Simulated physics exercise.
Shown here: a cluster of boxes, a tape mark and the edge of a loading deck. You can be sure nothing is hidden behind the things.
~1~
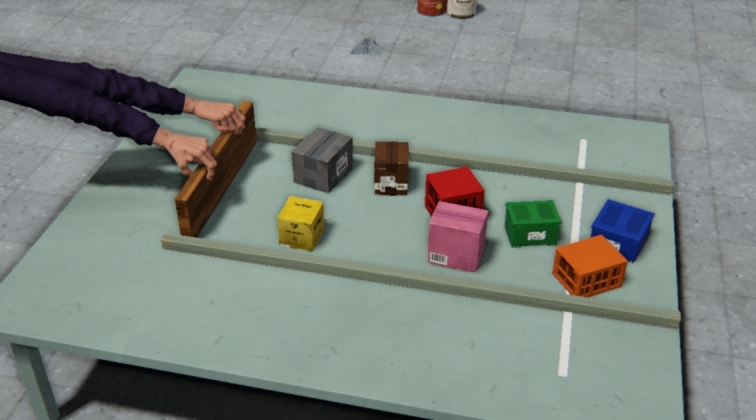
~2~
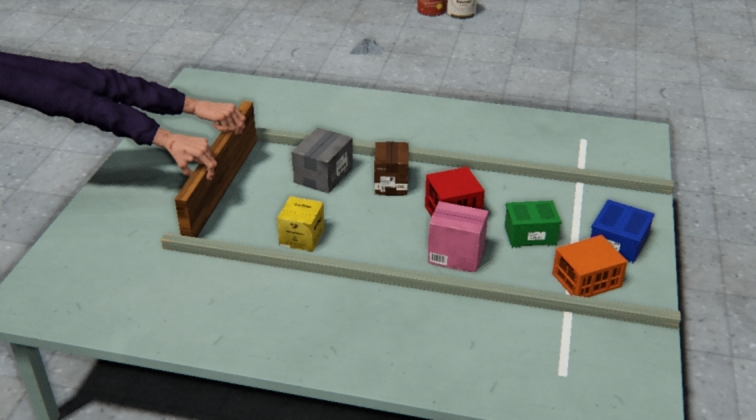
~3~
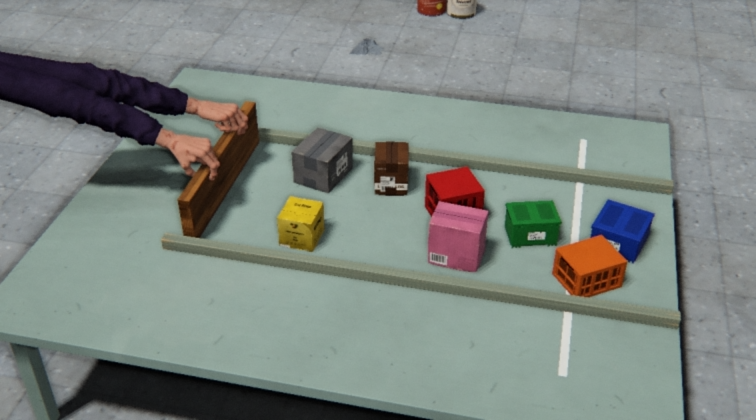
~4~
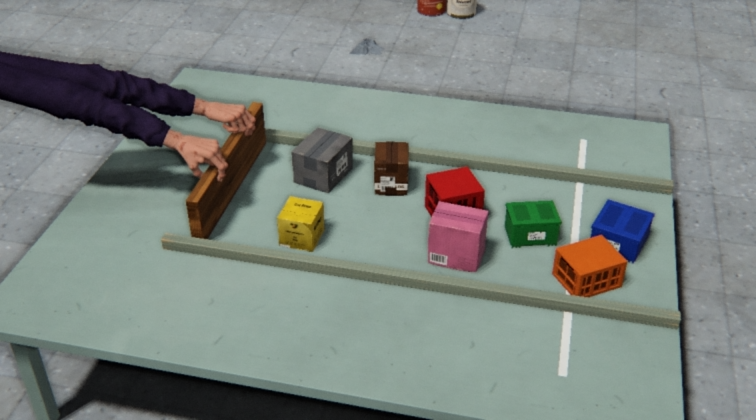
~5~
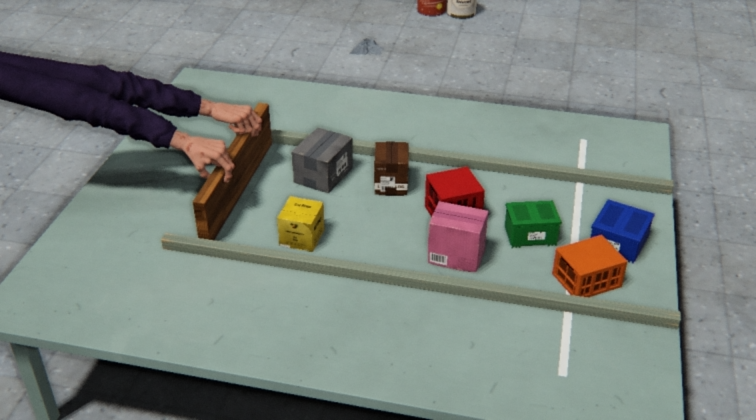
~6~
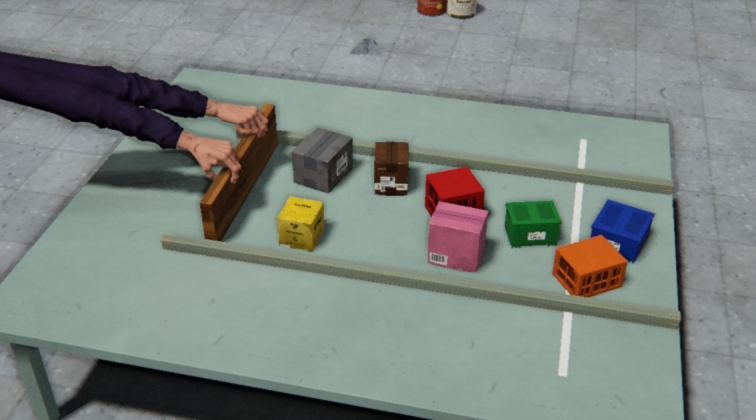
Two hands in dark purple sleeves hold a wooden plank upright at the left of a pale green table, seen from above at an angle on a grey tiled floor. Between two rails sit grey, yellow, brown, red, pink, green, orange and blue boxes and crates, the rightmost near a white tape line. The hands slide the plank slightly right, while the boxes and camera stay still.
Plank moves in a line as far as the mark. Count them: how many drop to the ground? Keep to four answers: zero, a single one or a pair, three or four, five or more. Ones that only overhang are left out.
The answer is a single one or a pair.
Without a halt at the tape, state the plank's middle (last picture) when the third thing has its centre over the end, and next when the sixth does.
The middle is near (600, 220) first and near (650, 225) after.
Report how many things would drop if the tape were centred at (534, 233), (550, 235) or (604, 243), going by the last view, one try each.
It would be 0, then 0, then 3.
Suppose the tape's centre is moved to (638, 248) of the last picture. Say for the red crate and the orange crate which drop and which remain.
The red crate keeps its place and the orange crate comes off.
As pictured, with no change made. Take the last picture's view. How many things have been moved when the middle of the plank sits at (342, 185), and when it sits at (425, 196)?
One spot: 3. Other spot: 5.
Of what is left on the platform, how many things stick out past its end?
That adds up to 0.
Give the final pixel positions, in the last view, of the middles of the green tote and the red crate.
First at (649, 246); second at (600, 230).
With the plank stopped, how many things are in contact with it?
Counting them up gives 3.
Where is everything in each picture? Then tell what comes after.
The first picture shows blue tote (621, 231); orange crate (589, 267); green tote (532, 224); plank (220, 168); tape (575, 239).
The second picture shows orange crate (589, 267); yellow box (301, 224).
The third picture shows green tote (532, 224); brown parcel (392, 169).
The fourth picture shows blue tote (621, 231); pink box (458, 237).
The fifth picture shows orange crate (589, 267); plank (236, 170).
The sixth picture shows blue tote (621, 231); orange crate (589, 267); green tote (532, 224); plank (242, 171); tape (575, 239).
Soon after, none off yet; blue tote at rest near (621, 231); orange crate at rest near (589, 267); green tote at rest near (532, 224).
In the end, the number that fall off is one or two; gone, orange crate and blue tote.
